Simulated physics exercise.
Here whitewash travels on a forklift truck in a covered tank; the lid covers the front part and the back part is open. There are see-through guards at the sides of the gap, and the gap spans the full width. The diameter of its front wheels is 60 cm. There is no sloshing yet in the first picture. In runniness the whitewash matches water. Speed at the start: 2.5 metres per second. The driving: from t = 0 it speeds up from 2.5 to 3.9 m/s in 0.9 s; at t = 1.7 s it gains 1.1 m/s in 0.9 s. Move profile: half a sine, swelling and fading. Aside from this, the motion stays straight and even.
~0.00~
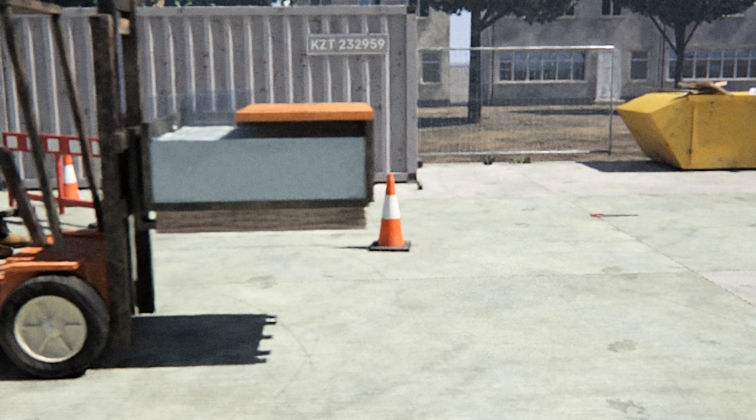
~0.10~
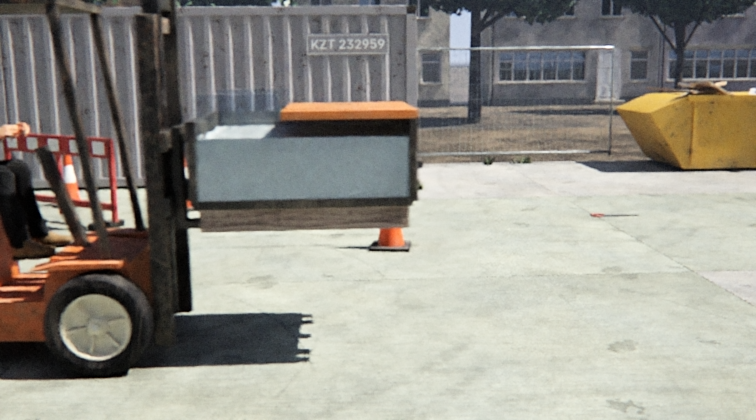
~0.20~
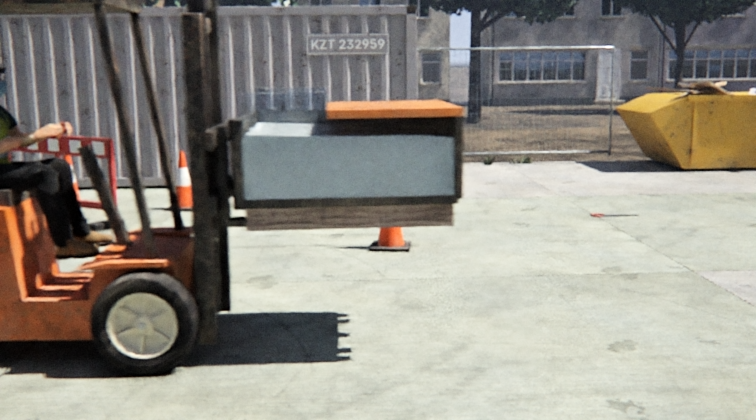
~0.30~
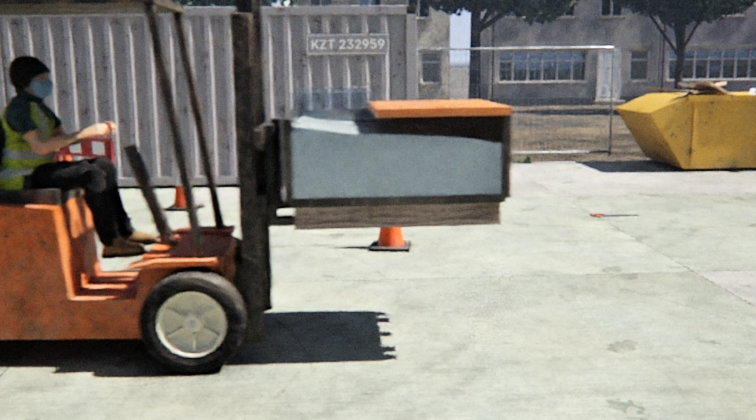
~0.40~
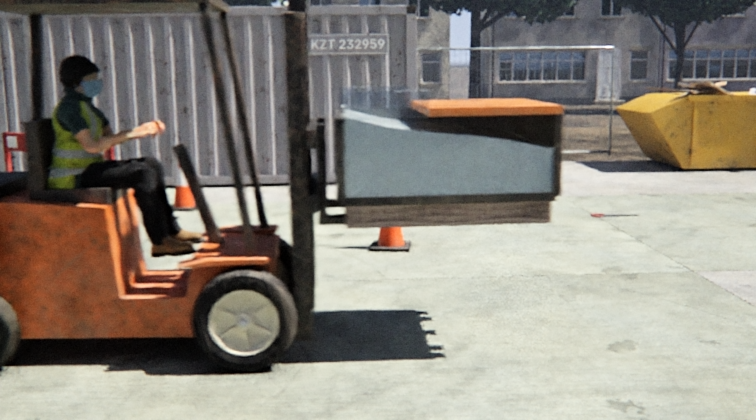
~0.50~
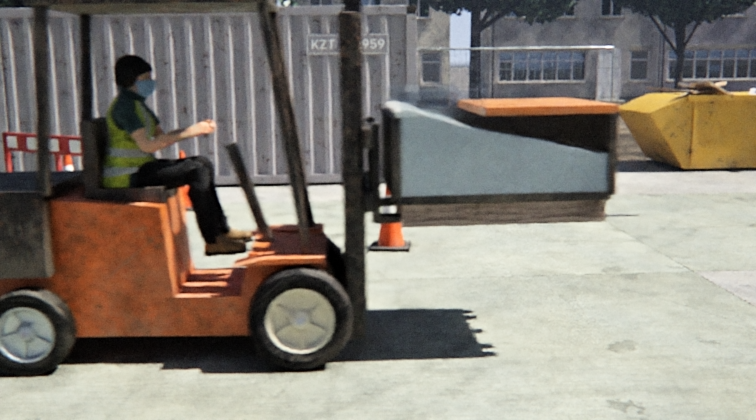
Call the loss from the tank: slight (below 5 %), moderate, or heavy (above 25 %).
Moderate.
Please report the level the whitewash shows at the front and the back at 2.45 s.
Front: 14 cm; back: 48 cm.
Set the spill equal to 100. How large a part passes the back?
Some 100 per cent of it.
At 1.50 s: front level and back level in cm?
Close to 42 cm at the front end and 22 cm at the back end.
By 1.50 s the surface stands 23 cm at the back and 42 cm at the front; 6 per cent is out, over the back.
By 2.45 s the surface stands 48 cm at the back and 15 cm at the front; 11 per cent is out, over the back.
By 3.40 s the surface stands 22 cm at the back and 39 cm at the front; 12 per cent is out, over the back.
By 5.49 s 12 per cent is out, over the back, 52 of 420 litres.
